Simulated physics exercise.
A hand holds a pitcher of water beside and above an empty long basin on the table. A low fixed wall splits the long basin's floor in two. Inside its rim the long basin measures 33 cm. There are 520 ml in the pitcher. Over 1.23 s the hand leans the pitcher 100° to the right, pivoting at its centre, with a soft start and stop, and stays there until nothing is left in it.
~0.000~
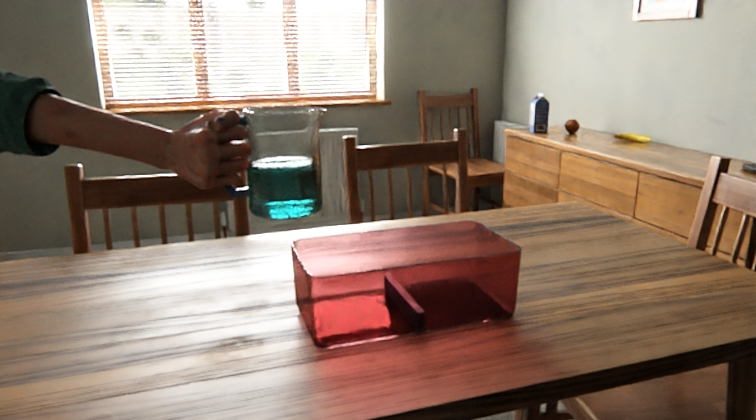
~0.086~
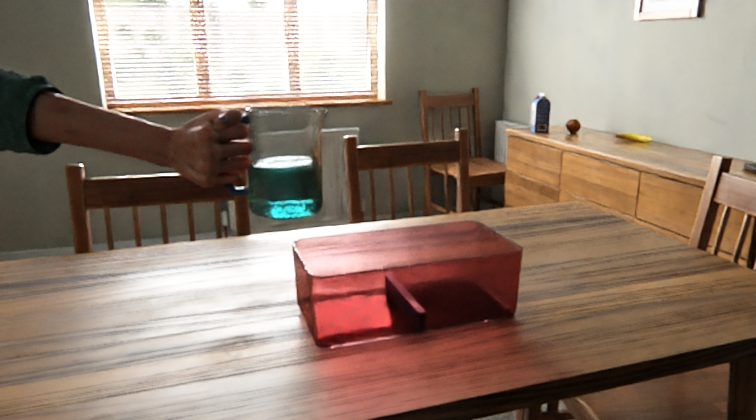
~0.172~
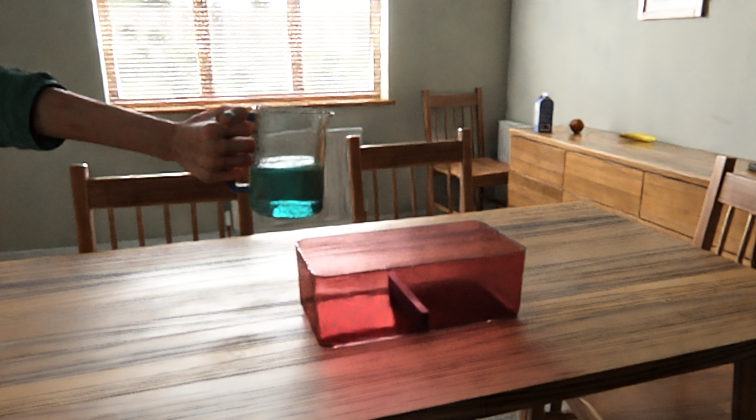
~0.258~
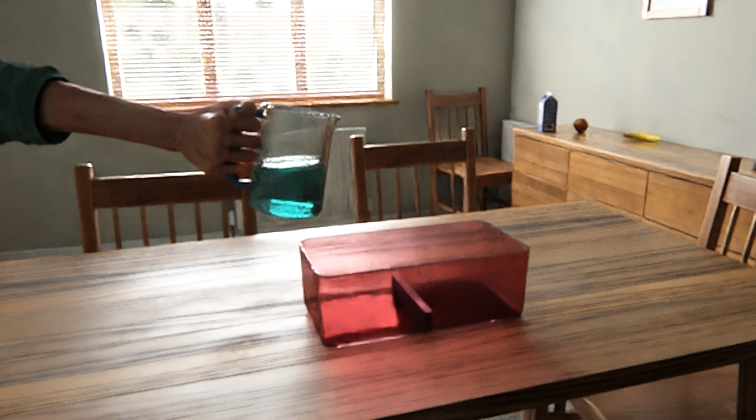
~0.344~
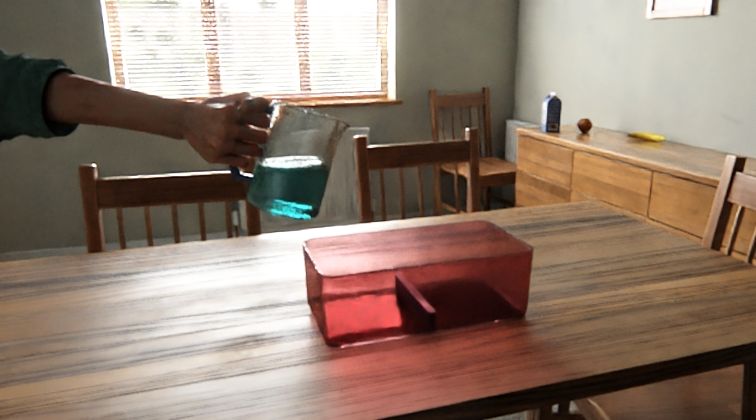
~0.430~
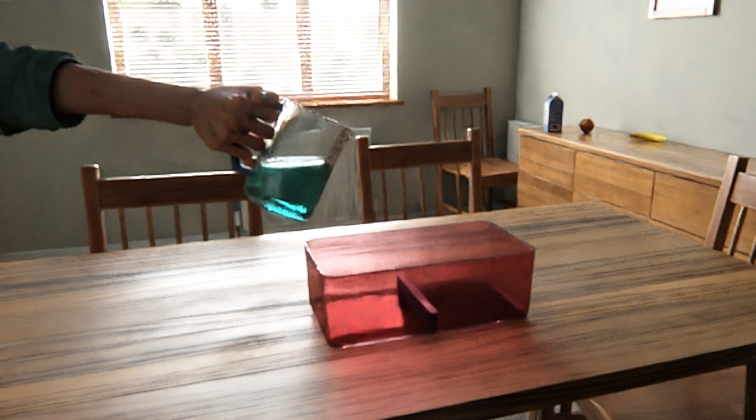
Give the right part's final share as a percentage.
About 7 per cent.
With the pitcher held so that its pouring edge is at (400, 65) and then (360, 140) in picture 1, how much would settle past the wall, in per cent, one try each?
First 85, then 75 per cent.
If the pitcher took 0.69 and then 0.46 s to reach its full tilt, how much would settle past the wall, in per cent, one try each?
First 10, then 20 per cent.
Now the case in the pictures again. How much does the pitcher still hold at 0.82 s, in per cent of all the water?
Near 96 in a hundred.
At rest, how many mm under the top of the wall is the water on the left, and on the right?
Left about 12 mm, right about 28 mm.
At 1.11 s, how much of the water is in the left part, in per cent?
About 28 per cent.
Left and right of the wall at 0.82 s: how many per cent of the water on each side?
Left about 0, right about 0.
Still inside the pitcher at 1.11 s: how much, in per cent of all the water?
Near 50 in a hundred.
After 0.82 s the tilt is 75° and 97 per cent is still to pour, 0 is left of the wall and 0 right of it.
After 1.11 s the tilt is 98° and 50 per cent is still to pour, 28 is left of the wall and 0 right of it.
After 1.40 s the tilt is 100° and 13 per cent is still to pour, 70 is left of the wall and 3 right of it.
After 1.73 s the tilt is 100° and 2 per cent is still to pour, 85 is left of the wall and 7 right of it.
In the end 88 per cent lies left of the wall, 7 right of it and 4 outside.
